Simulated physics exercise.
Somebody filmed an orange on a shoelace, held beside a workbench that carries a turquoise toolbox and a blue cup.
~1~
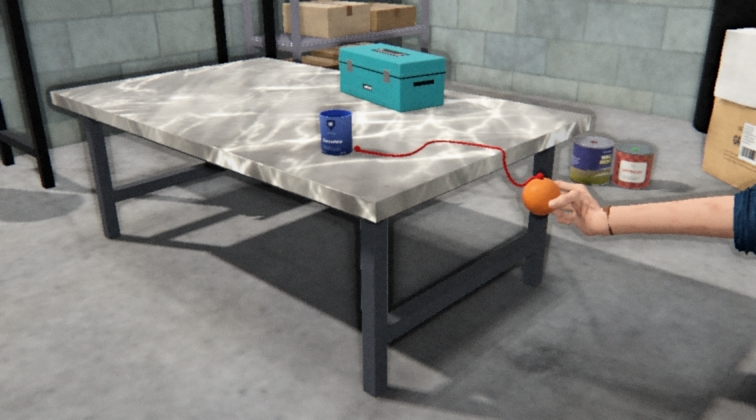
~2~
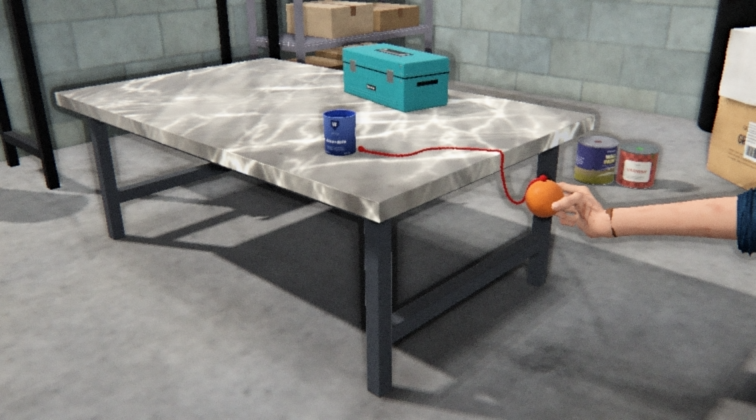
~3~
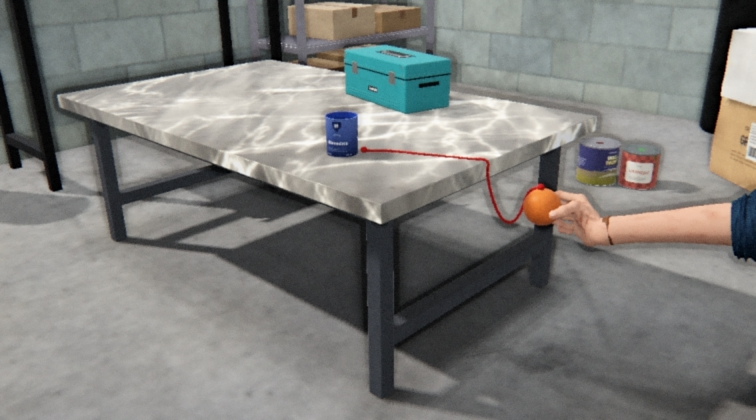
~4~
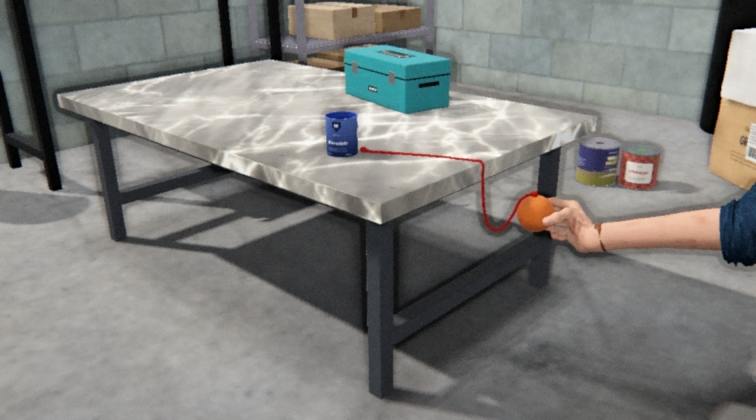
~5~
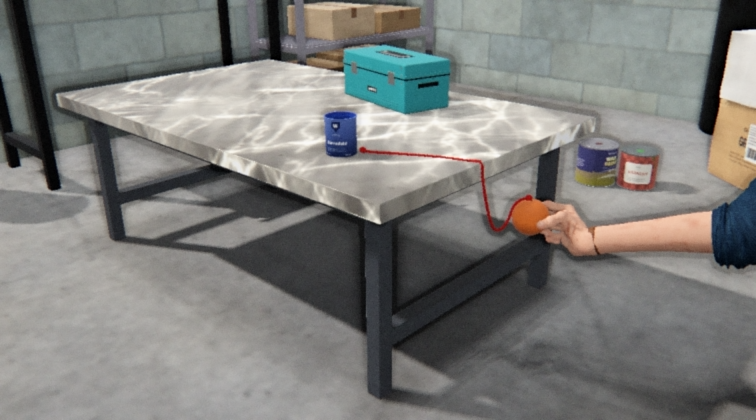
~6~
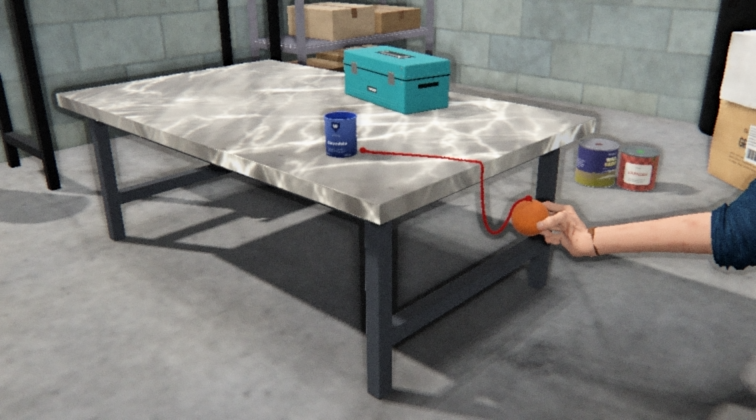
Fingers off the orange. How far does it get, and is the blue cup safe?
As it turns out, the orange lands on the floor, the blue cup follows it down.
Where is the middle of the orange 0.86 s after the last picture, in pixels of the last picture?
By then it is at (516, 346).
Then, 0.30 s after the last picture, orange below the edge near (519, 324); toolbox unmoved; cup tugged along near (383, 131).
Then, 0.58 s after the last picture, orange on the floor near (508, 344); toolbox unmoved; cup down on the floor.
Then, 0.86 s after the last picture, orange on the floor near (516, 346); toolbox unmoved; cup down on the floor.
At rest, orange on the floor near (520, 348); toolbox unmoved; cup down on the floor. The orange drops all the way and the blue cup is dragged off.
